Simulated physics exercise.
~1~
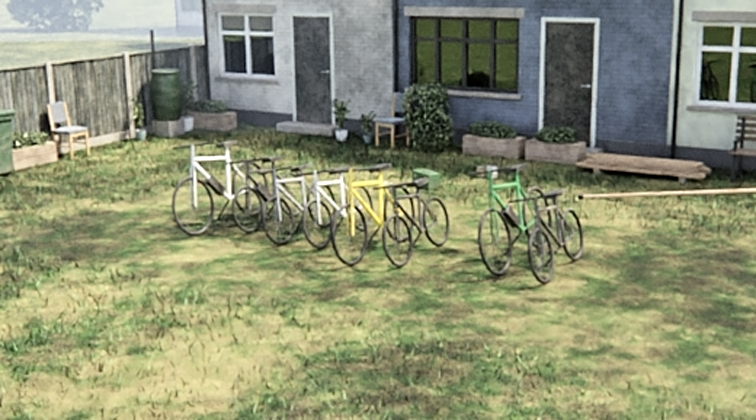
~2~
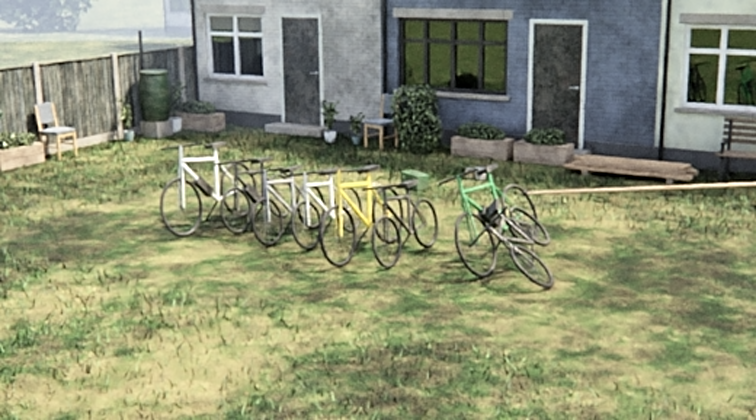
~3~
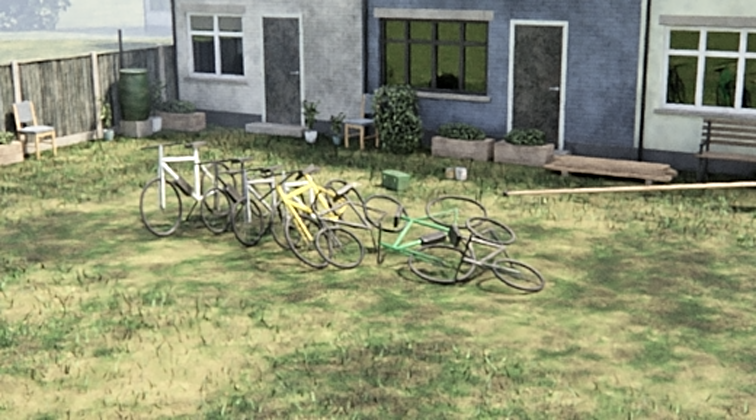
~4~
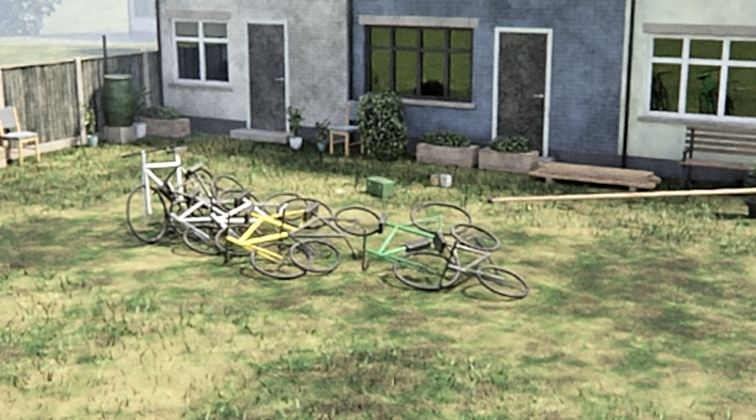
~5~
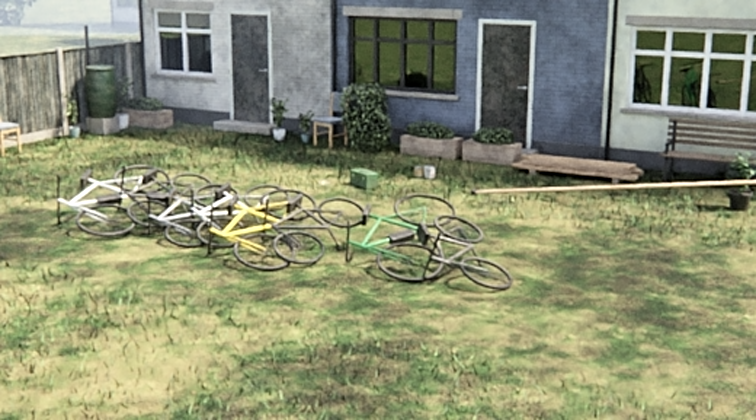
On a patchy lawn behind a row of grey and blue houses, a line of bicycles stands upright, a yellow one near the middle and a green one towards the right, with a long pole lying to their right. The bicycle at the right end tips over first, and the green one leans after it. As the view drifts slightly right, the green bicycle drops flat and the yellow one tilts towards it. The yellow bicycle then goes down among its neighbours, leaving a white one upright at the left end. Finally that one falls too, and the whole row lies tangled on the grass.
